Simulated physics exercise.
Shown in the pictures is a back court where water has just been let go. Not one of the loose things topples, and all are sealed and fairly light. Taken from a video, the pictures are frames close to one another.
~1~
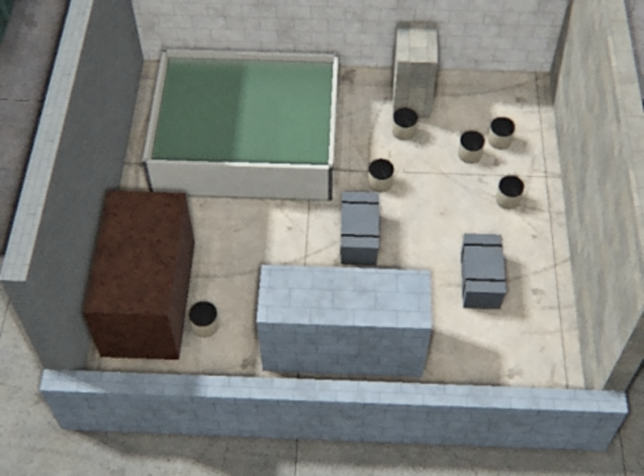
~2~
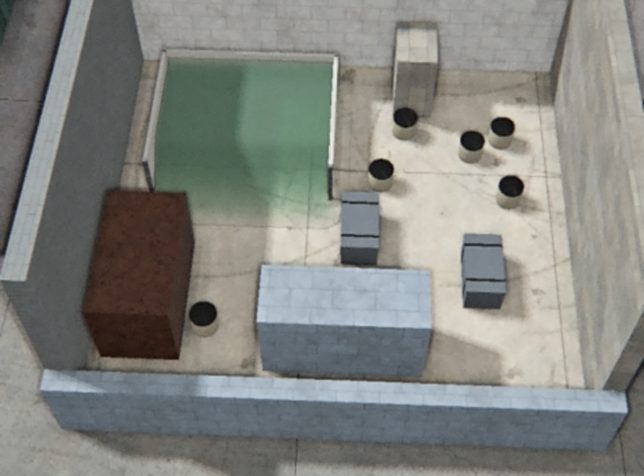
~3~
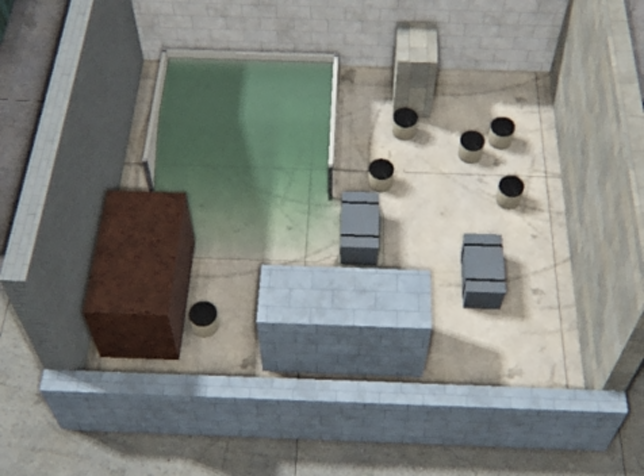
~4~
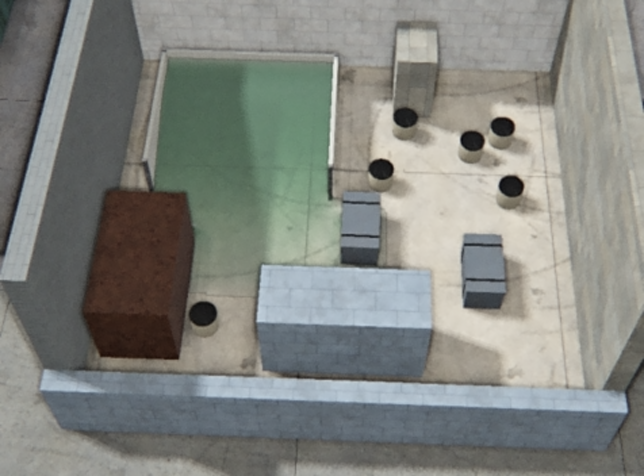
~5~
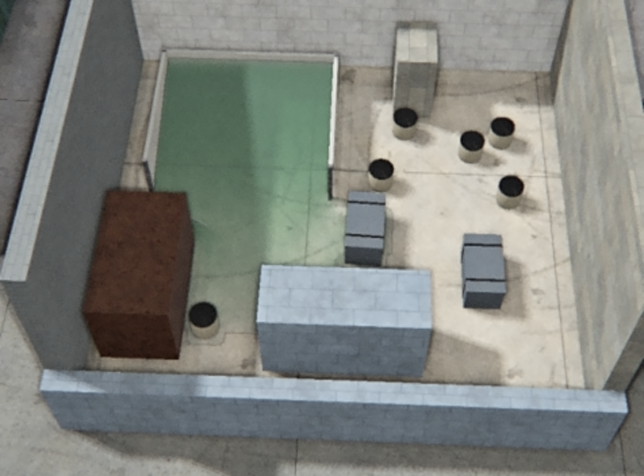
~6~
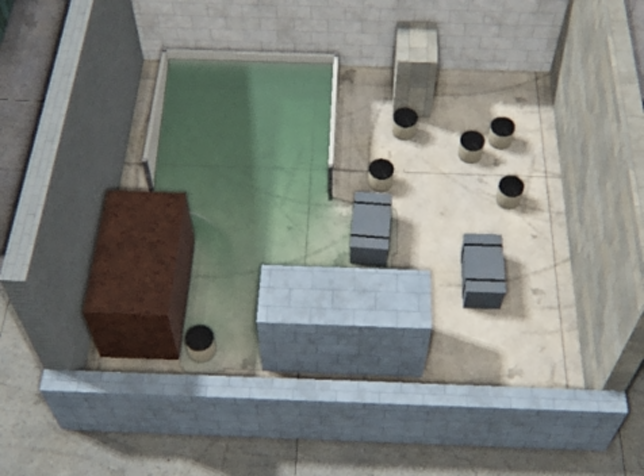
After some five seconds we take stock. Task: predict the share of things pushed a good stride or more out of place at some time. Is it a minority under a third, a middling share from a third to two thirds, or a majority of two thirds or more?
A middling share.
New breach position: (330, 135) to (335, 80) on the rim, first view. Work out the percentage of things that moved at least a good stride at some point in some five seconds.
I'd put it at about 80 percent.
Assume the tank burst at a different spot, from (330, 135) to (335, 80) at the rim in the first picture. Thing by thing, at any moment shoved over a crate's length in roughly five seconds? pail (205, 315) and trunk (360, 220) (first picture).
The first one didn't get there, while the second didn't get there.
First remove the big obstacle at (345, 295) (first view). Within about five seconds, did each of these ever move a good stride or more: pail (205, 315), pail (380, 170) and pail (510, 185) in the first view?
Each in the order asked: Got moved a good way; moved little if at all; got moved a good way.
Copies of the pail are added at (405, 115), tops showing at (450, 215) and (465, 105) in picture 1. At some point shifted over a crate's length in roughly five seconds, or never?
Displaced, stays put.
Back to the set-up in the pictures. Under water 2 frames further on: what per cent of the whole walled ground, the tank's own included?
35 in a hundred, roughly.
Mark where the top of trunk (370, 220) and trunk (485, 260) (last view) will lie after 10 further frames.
They end up at about pixels (416, 218) and (523, 254).
A moment on, 1 of 8 are well off their spots; 1 afloat.
Next, 2 of 8 are well off their spots; 1 afloat.
Later, 4 of 8 are well off their spots; 2 afloat.
In the end, 5 of 8 are well off their spots, and 5 have been at some point; 3 afloat.
